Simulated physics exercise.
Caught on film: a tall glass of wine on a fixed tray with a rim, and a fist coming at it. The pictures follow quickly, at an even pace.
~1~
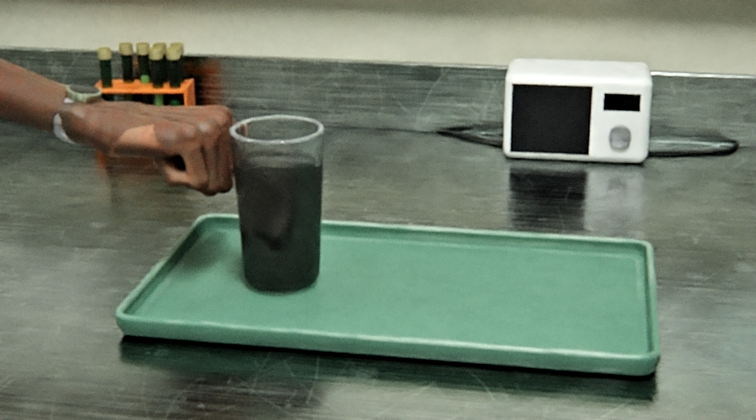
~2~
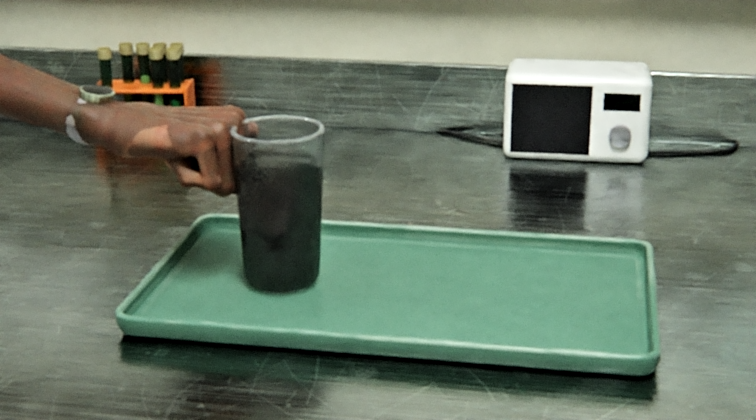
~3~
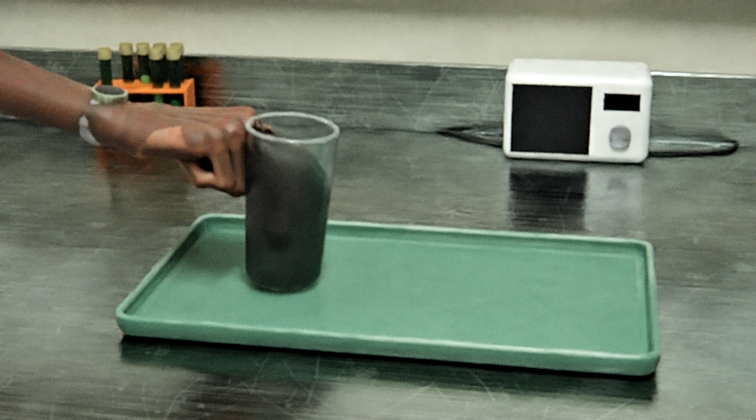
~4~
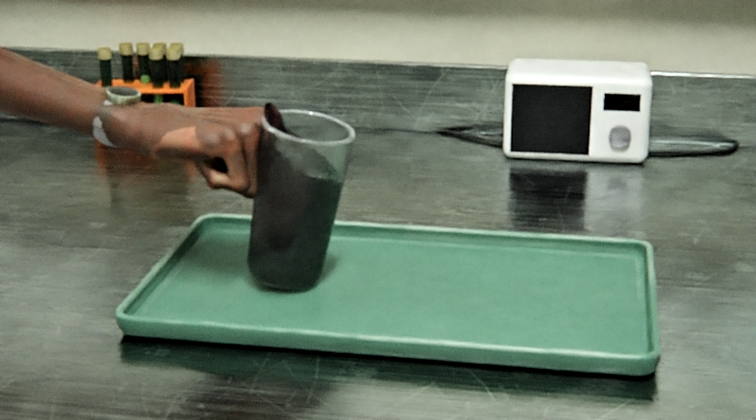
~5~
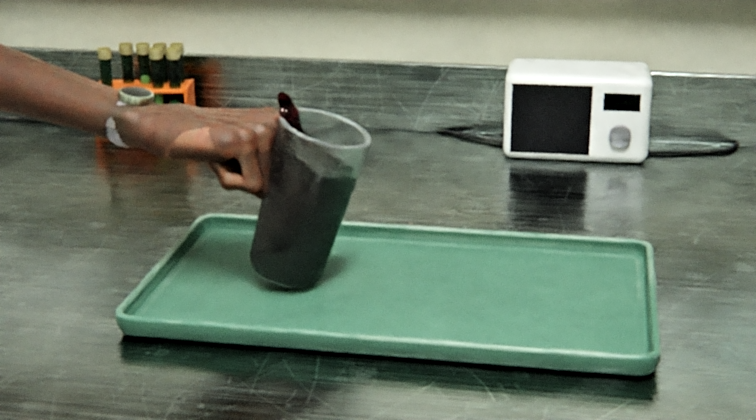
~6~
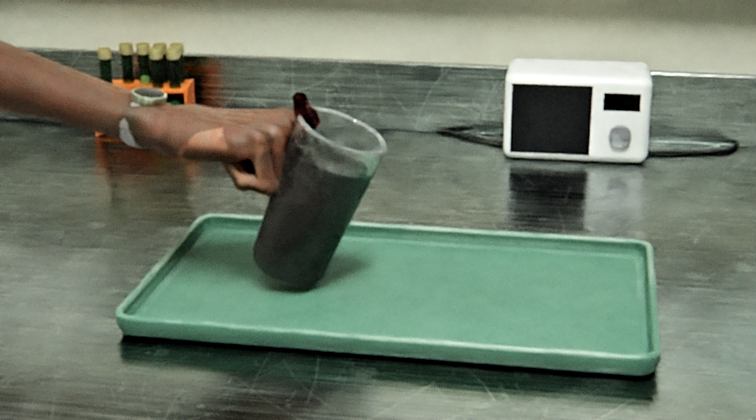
A hand in a loose fist pushed against the upper left side of a clear cup of dark liquid on a green tray, and the cup leaned steadily farther to the right.
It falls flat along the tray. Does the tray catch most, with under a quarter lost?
As it turns out, a quarter and more lands beyond the tray.
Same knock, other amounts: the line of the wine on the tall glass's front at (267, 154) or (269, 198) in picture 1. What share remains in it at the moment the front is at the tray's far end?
About 55 and 60 per cent.
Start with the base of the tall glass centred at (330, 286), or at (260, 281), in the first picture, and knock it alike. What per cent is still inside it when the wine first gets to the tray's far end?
Roughly 65 per cent, and 55 per cent.
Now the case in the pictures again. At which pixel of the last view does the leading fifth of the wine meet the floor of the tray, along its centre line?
Roughly at (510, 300).
A moment on, the tall glass is falling and 97 per cent is in the glass, 0 on the tray and 3 above or beyond its rim.
Next, the tall glass lies on its side and 66 per cent is in the glass, 21 on the tray and 13 above or beyond its rim.
Then the tall glass lies on its side and 35 per cent is in the glass, 43 on the tray and 22 above or beyond its rim.
Later the tall glass lies on its side and 19 per cent is in the glass, 44 on the tray and 37 above or beyond its rim.
At rest 64 per cent is held by tray and glass, 36 is off the tray.
